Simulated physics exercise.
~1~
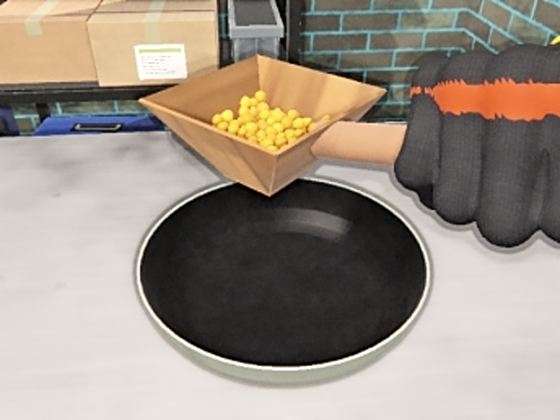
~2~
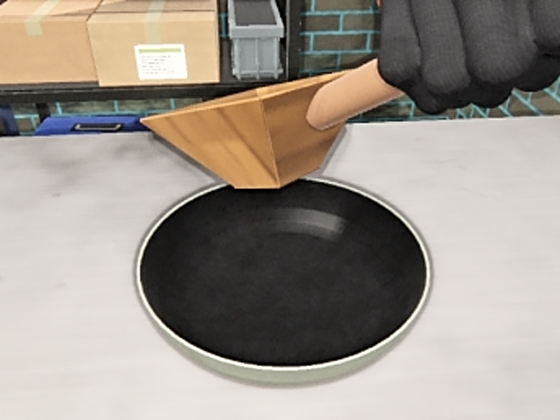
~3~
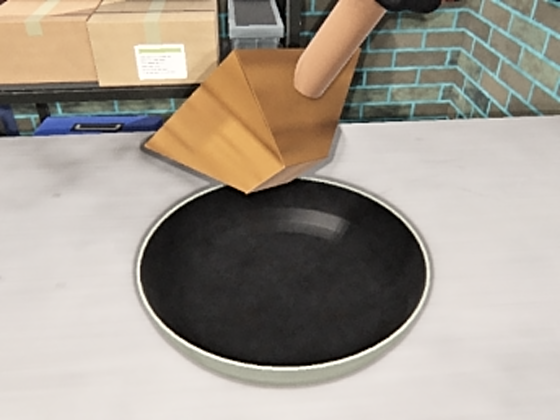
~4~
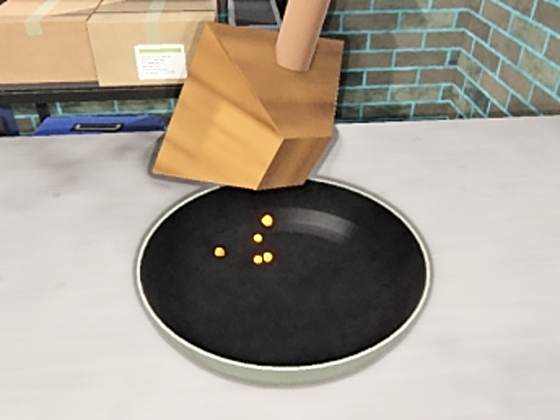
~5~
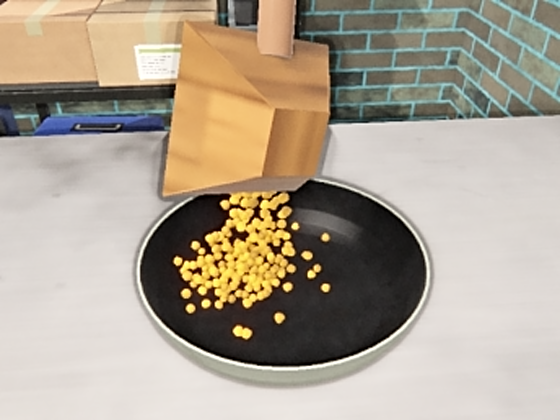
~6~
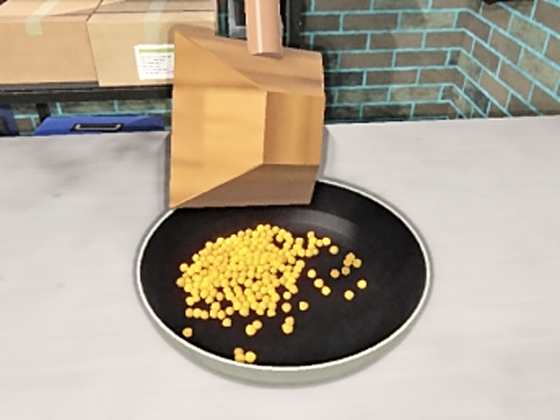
The clip opens on a gloved hand at the right holding a wooden scoop of yellow maize kernels over the back of an empty black pan, with boxes and a brick wall behind. The hand rises as the scoop tips forward, hiding the kernels from view. It keeps tilting, and at first nothing falls. Then a few kernels drop into the pan, followed by a thick stream that spreads over the dark surface. By the end, the scoop is turned past upright and the kernels lie in a loose pile toward the left, with several scattered around it.
